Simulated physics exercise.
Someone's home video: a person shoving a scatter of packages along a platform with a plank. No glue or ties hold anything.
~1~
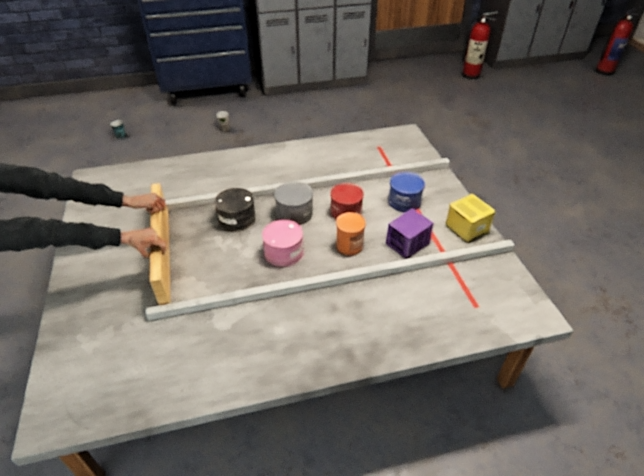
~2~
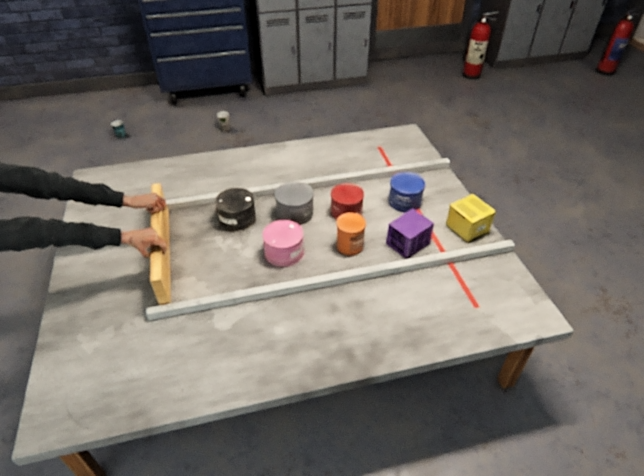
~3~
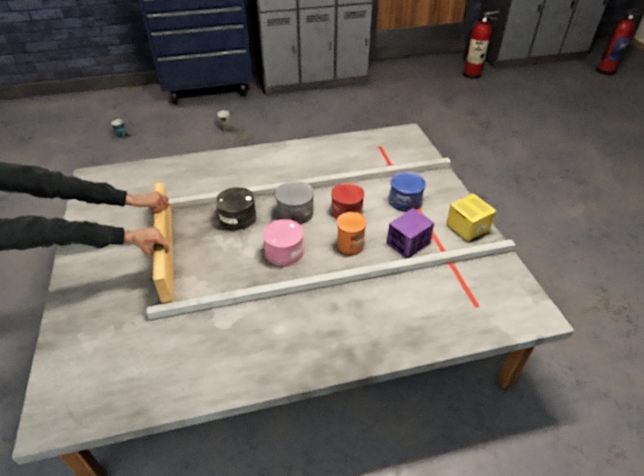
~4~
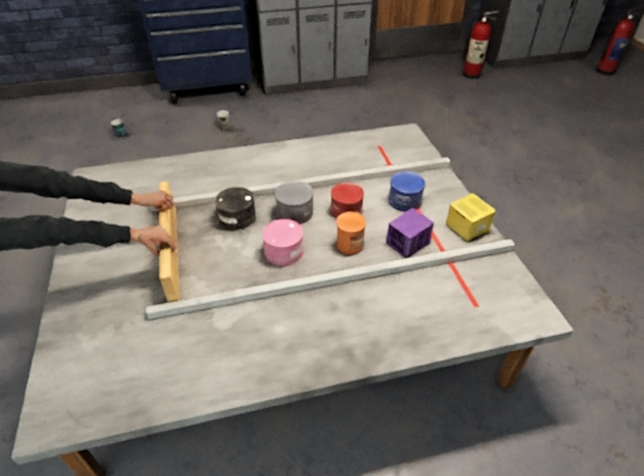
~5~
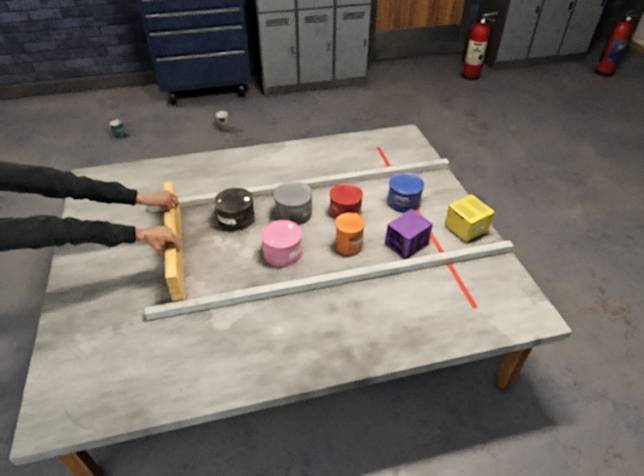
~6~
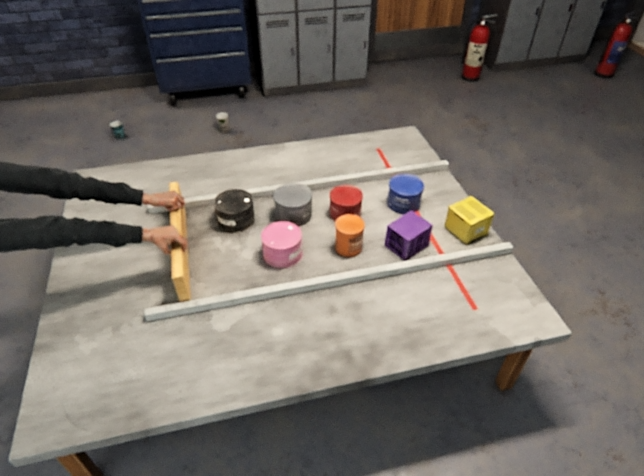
Two hands slide a wooden plank slightly right across the table toward several still containers.
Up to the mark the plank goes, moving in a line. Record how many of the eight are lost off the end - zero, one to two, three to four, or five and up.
Lost off the end: One to two.
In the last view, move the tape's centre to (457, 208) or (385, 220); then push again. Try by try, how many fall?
First try 5, second try 1.
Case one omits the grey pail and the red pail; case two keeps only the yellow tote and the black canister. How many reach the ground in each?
First 1, second 1.
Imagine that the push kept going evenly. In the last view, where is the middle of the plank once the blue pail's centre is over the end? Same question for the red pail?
The middle is at (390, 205) when it's the blue pail, and at (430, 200) when it's the red pail.
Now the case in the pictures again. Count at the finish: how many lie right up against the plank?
2 in contact.
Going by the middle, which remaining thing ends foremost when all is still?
The purple crate.
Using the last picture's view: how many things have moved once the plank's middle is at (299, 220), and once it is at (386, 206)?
That makes 6 at the first spot and 8 at the second.
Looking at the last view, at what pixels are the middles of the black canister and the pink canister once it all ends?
(421, 179) and (445, 216), roughly.
Soon after, none off yet; yellow tote at rest near (468, 221); blue pail at rest near (405, 194); purple crate at rest near (408, 235).
After that, none off yet; yellow tote at rest near (468, 221); blue pail displaced a little near (418, 192); purple crate displaced a little near (416, 235).
And then, none off yet; yellow tote displaced about its own width near (490, 214); blue pail displaced about its own width near (454, 188); purple crate displaced well along near (473, 230).
In the end, the number that fall off is one or two; gone, blue pail and yellow tote.
